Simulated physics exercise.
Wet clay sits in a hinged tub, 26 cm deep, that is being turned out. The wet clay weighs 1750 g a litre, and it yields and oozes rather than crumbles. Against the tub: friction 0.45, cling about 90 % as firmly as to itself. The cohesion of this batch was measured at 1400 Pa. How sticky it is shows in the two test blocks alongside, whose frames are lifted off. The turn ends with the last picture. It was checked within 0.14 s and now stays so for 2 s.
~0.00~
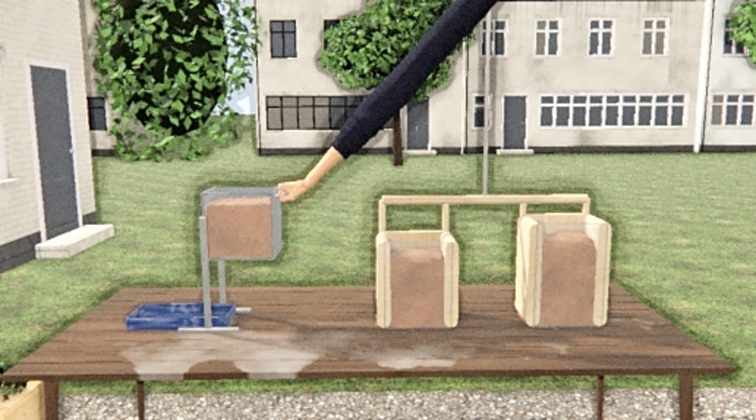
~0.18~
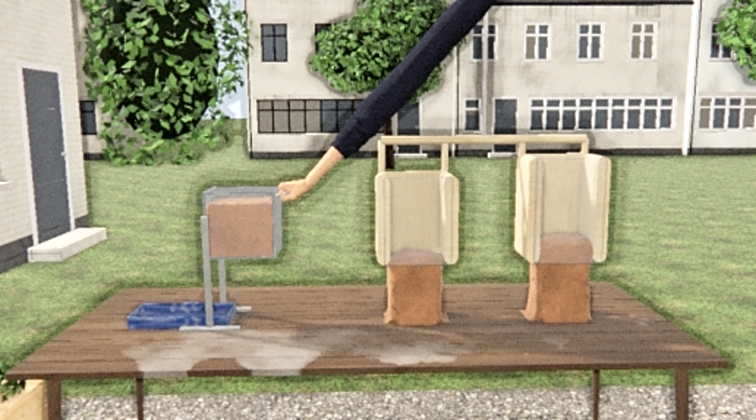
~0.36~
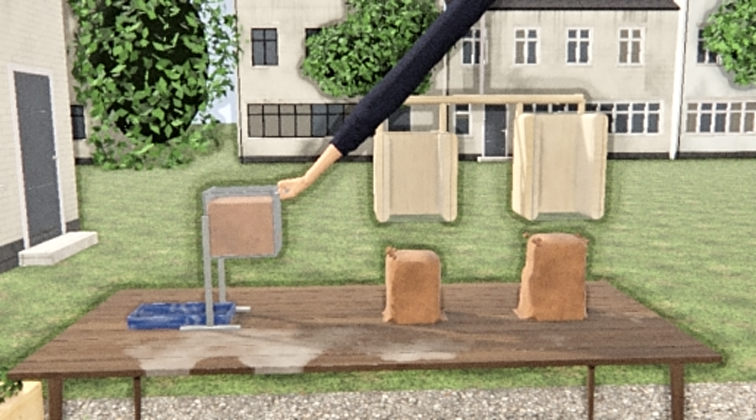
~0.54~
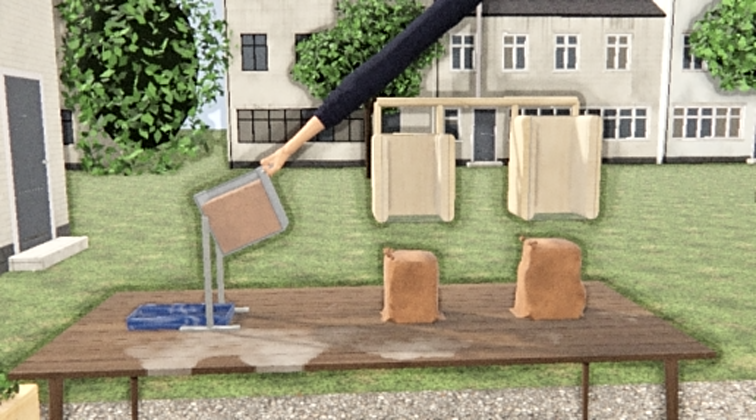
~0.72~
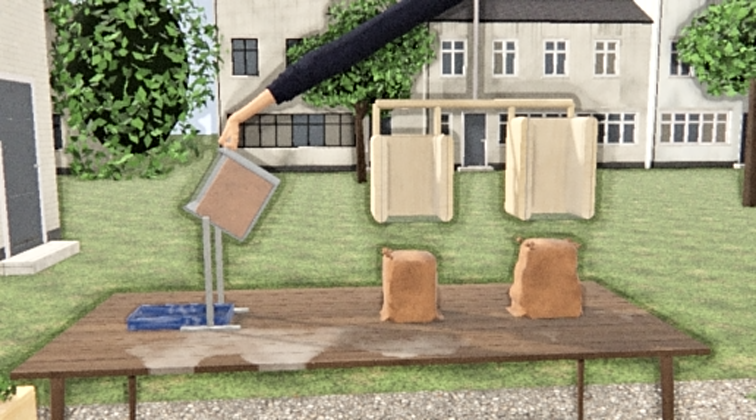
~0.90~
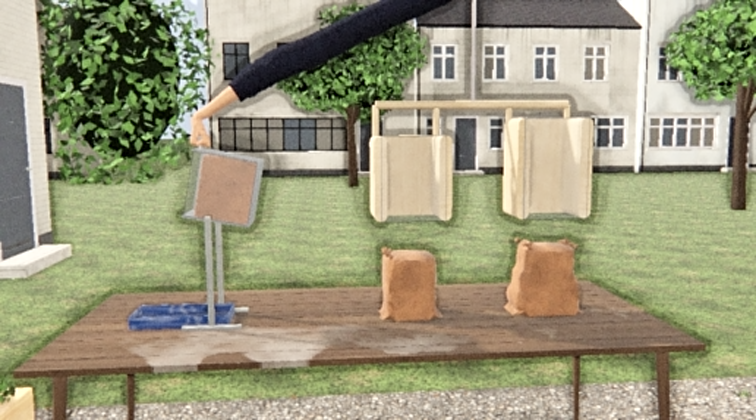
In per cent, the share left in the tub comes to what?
The share left in the tub is near 100 %.
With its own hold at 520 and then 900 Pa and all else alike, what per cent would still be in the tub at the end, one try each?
In that order: 75 %, 100 %.
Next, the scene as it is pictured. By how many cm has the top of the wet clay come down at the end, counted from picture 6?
About 0 cm.
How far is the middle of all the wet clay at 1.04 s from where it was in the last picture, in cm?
Some 0 cm.
After 1.04 s, the tub is at 79 degrees and holds 100 %.
After 1.21 s, the tub is at 79 degrees and holds 100 %.
After 1.38 s, the tub is at 79 degrees and holds 100 %.
After 1.55 s, the tub is at 79 degrees and holds 100 %.
After 2.90 s, at the end, the tub is at 79 degrees and holds 100 %.
